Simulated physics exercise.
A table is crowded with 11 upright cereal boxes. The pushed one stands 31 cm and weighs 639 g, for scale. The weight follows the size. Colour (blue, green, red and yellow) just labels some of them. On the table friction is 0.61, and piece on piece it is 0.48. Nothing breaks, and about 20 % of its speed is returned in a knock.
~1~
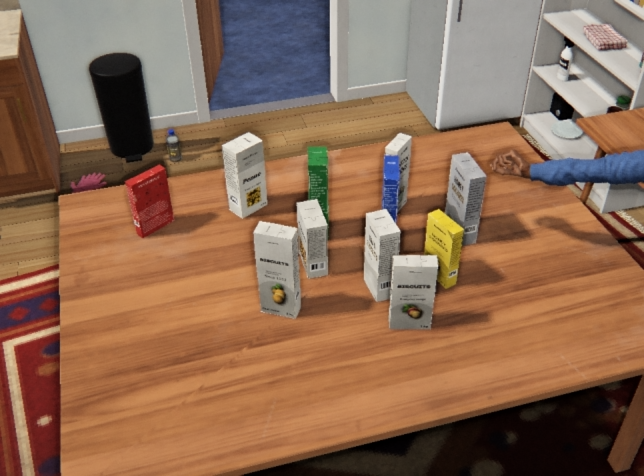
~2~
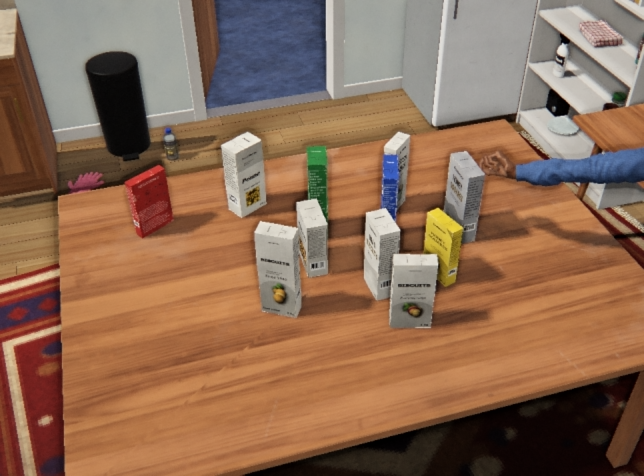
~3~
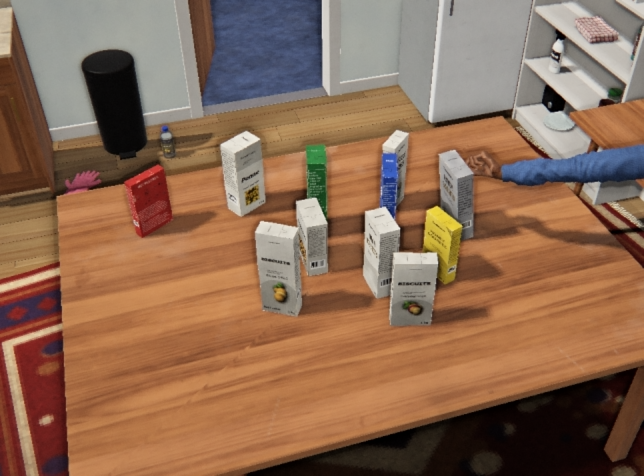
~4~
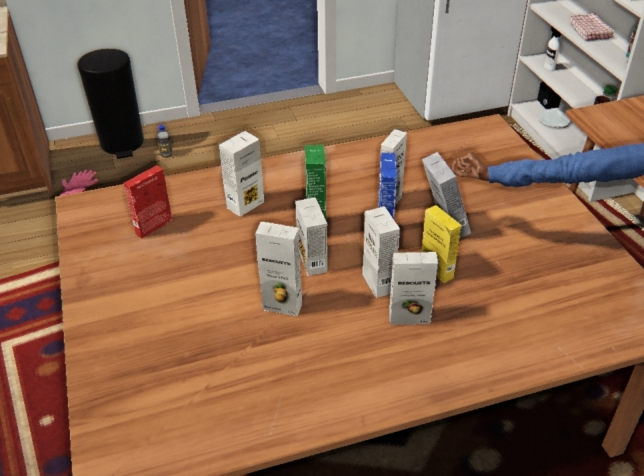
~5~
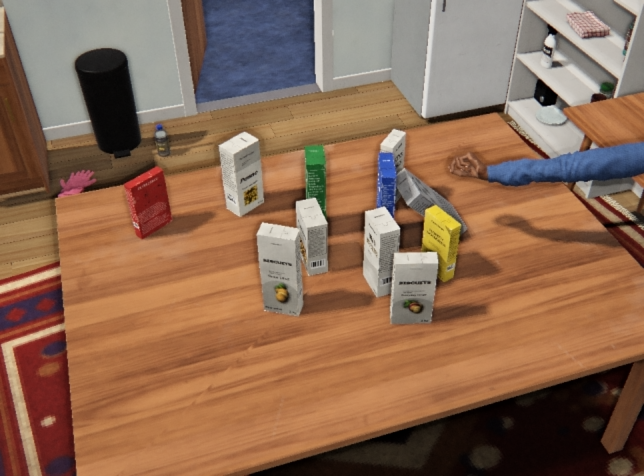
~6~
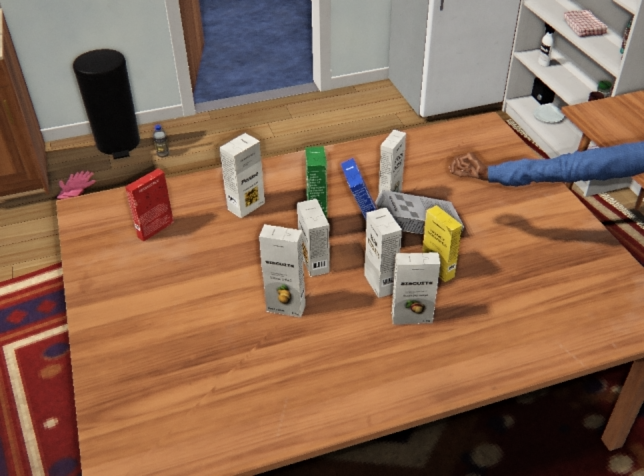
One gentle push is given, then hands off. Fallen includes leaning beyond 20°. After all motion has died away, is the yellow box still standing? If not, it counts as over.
Yes.
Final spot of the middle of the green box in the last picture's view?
Somewhere around pixel (260, 225).
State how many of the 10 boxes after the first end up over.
I make it 2 of them.
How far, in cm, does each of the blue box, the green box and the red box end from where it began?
Approx. shifts in cm - blue: 10; green: 30; red: 0.
Then, 0.06 s past the last view, 1 of the 10 other boxes over; yellow box unmoved; blue box 31° from how it stood.
Then, 0.16 s past the last view, 1 of the 10 other boxes over; yellow box unmoved; blue box 42° from how it stood.
Then, 0.34 s past the last view, 2 of the 10 other boxes over; yellow box unmoved; green box 48° from how it stood.
Then, 0.44 s past the last view, 2 of the 10 other boxes over; yellow box unmoved; green box lying flat.
In the end, 2 of the 10 other boxes over; yellow box unmoved; green box lying flat; blue box 42° from how it stood. Eight left standing. From the last view, middles, yellow box near (441, 245), green box near (260, 225).
